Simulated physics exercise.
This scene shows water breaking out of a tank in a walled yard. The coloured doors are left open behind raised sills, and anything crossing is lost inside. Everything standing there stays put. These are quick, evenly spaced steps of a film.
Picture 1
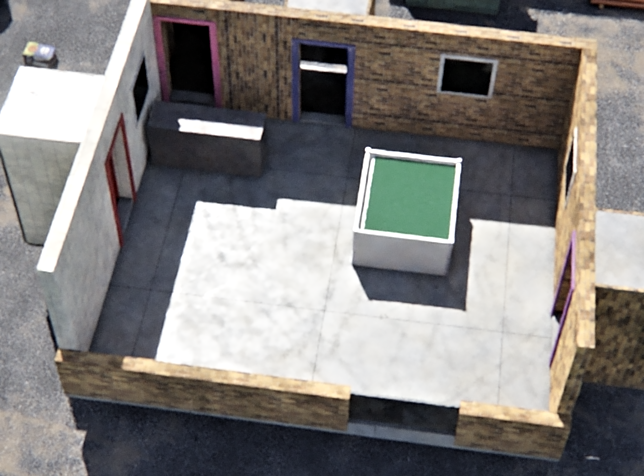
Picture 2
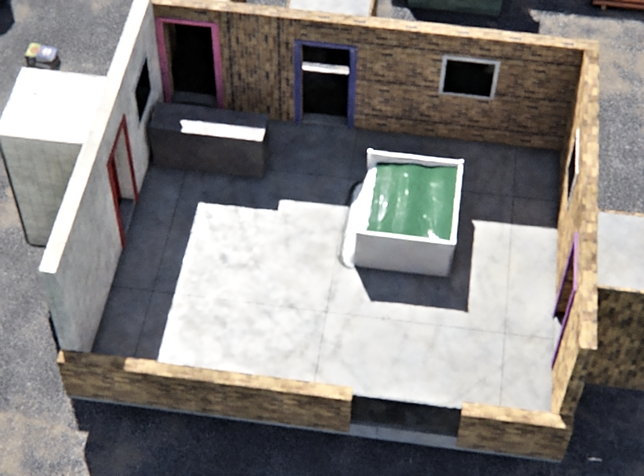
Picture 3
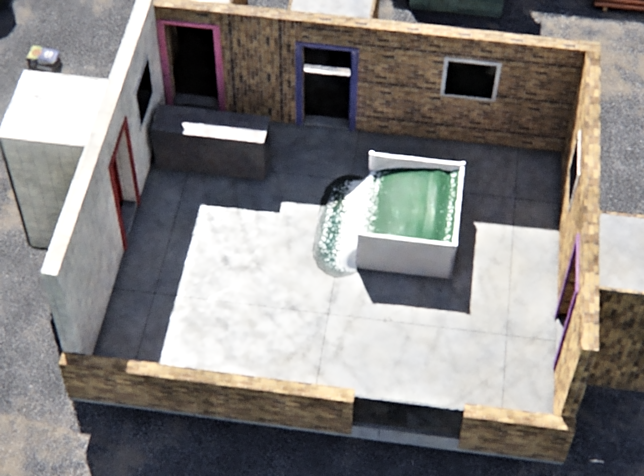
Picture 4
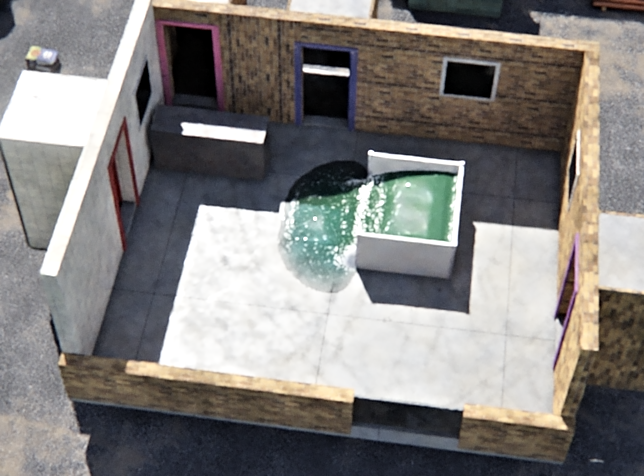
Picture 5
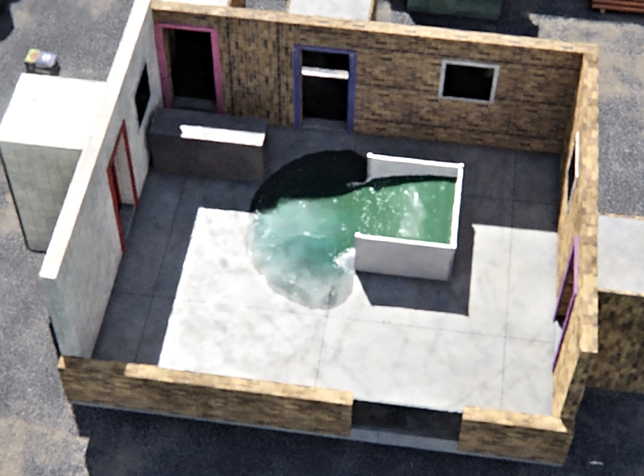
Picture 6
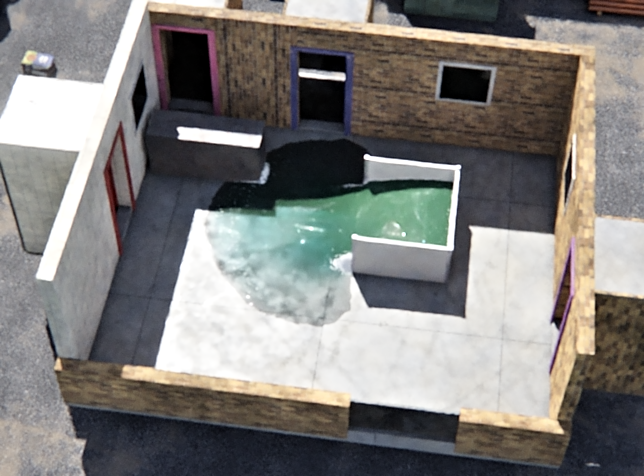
Green water pours from the left side of a white-walled tank in a brick-walled yard, spreading leftward across the floor in a widening, rounded sheet, while the level in the tank drops and the coloured doorways stay dry.
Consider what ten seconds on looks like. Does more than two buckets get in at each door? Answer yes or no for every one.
Pink door: No, blue door: Yes, red door: Yes, purple door: No.
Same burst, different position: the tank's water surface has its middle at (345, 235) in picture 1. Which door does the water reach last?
It's the one in purple that is reached last.
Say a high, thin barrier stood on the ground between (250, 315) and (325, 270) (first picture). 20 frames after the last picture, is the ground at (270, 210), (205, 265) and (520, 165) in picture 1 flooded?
Results in order: Swamped / swamped / bone-dry.
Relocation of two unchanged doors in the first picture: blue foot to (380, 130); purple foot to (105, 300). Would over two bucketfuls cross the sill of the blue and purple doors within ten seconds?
Result: Blue door stays unflooded, purple door gets flooded.
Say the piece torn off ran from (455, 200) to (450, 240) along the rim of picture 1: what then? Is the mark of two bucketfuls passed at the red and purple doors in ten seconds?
My reading: The red one holds; the purple one takes more.
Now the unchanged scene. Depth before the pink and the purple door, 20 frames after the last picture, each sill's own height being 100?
About 80 and 0 per cent.
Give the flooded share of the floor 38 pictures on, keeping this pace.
About 75 per cent.
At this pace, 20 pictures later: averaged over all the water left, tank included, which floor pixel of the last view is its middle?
Near (216, 243).
A moment on, water covers 40 % of the floor; the pink door wet at the sill, nothing in, the blue door wet at the sill, nothing in, the red door over two buckets in, the purple door not reached.
Next, water covers 45 % of the floor; the pink door wet at the sill, nothing in, the blue door under two buckets in, the red door far over two buckets in, the purple door not reached.
Then, water covers 50 % of the floor; the pink door wet at the sill, nothing in, the blue door over two buckets in, the red door far over two buckets in, the purple door not reached.
Later, water covers 75 % of the floor; the pink door wet at the sill, nothing in, the blue door over two buckets in, the red door far over two buckets in, the purple door not reached.
In the end, water covers 95 % of the floor; the pink door wet at the sill, nothing in, the blue door over two buckets in, the red door far over two buckets in, the purple door wet at the sill, nothing in.
